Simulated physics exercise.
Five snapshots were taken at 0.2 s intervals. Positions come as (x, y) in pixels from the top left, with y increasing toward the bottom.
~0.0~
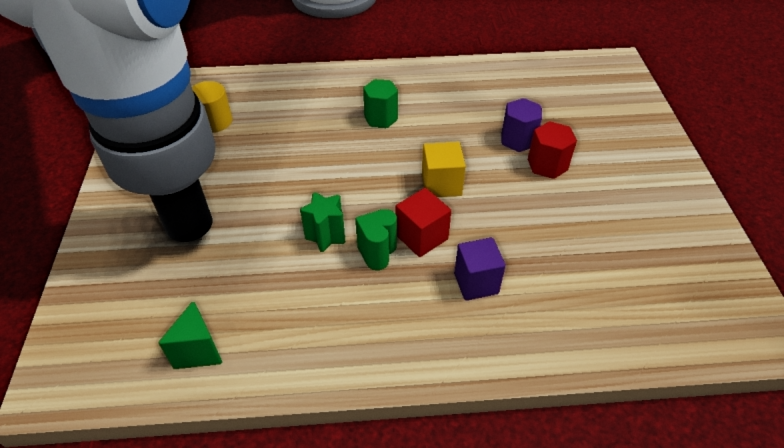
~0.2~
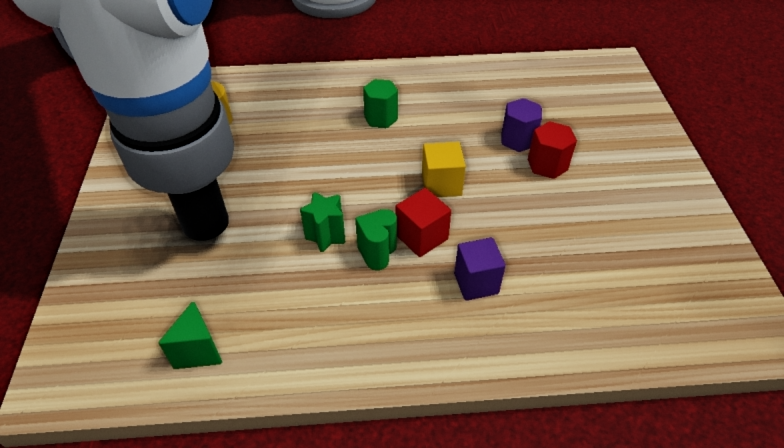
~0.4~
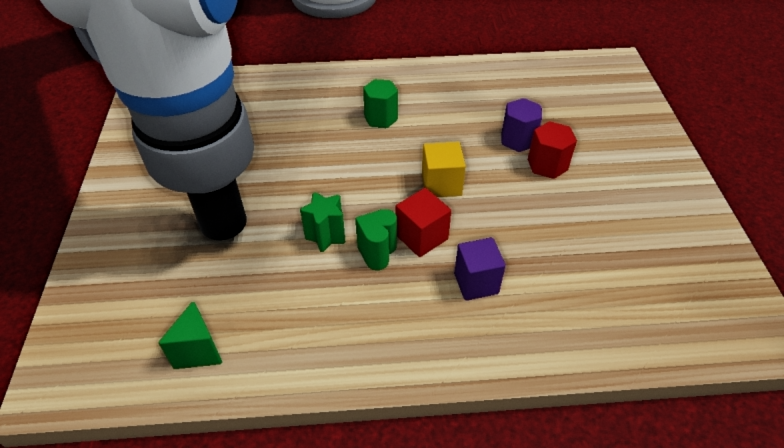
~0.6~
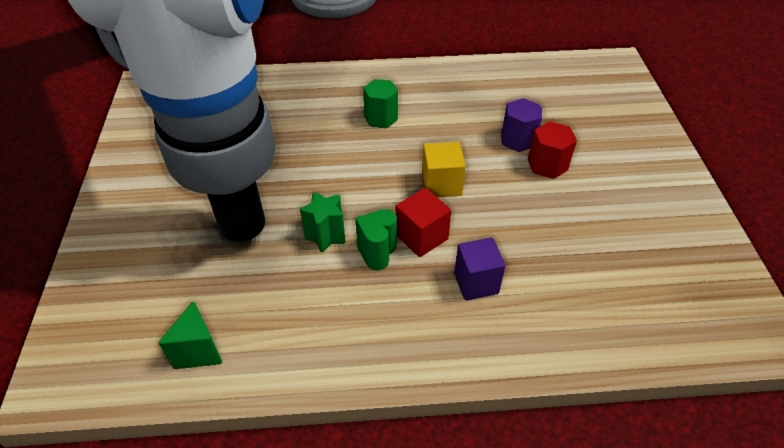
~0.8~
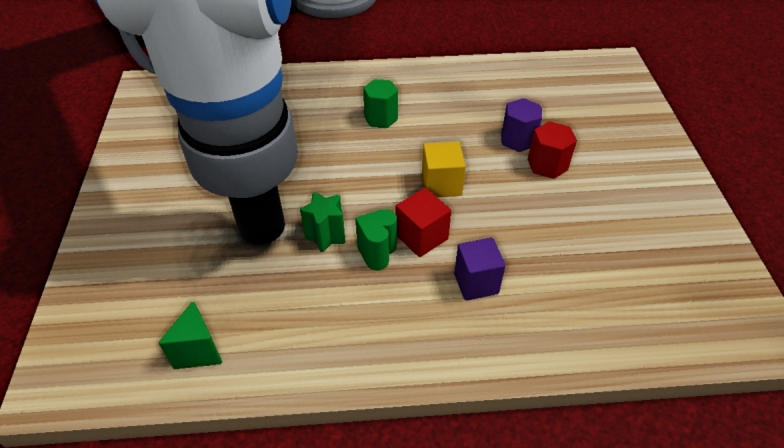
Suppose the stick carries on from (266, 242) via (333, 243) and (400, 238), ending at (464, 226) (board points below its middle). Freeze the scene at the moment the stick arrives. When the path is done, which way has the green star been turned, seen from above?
I'd predict that, seen from above, the green star rotates counter-clockwise.
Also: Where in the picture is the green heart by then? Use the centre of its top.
The middle of its top is at (430, 236).
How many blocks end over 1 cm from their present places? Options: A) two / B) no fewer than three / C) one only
Option B.
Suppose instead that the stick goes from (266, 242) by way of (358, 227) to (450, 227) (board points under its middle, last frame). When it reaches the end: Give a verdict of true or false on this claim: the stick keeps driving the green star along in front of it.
The claim holds.
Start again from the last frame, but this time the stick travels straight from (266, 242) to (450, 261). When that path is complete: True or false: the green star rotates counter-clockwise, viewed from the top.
The claim holds.
The first path, step by step. One third of the way, stick at (332, 228); green star at (371, 200); green heart at (387, 225), turned 10° clockwise.
Two thirds of the way, stick at (401, 224); green star at (414, 182), turned 25° anticlockwise; green heart at (426, 235), turned 90° clockwise; red four-sided block at (451, 200), turned 55° clockwise.
At the end, stick at (465, 212); green star at (426, 176), turned 75° anticlockwise; green heart at (430, 236), turned 100° clockwise; red four-sided block at (507, 185), turned 20° clockwise; yellow four-sided block at (444, 151).
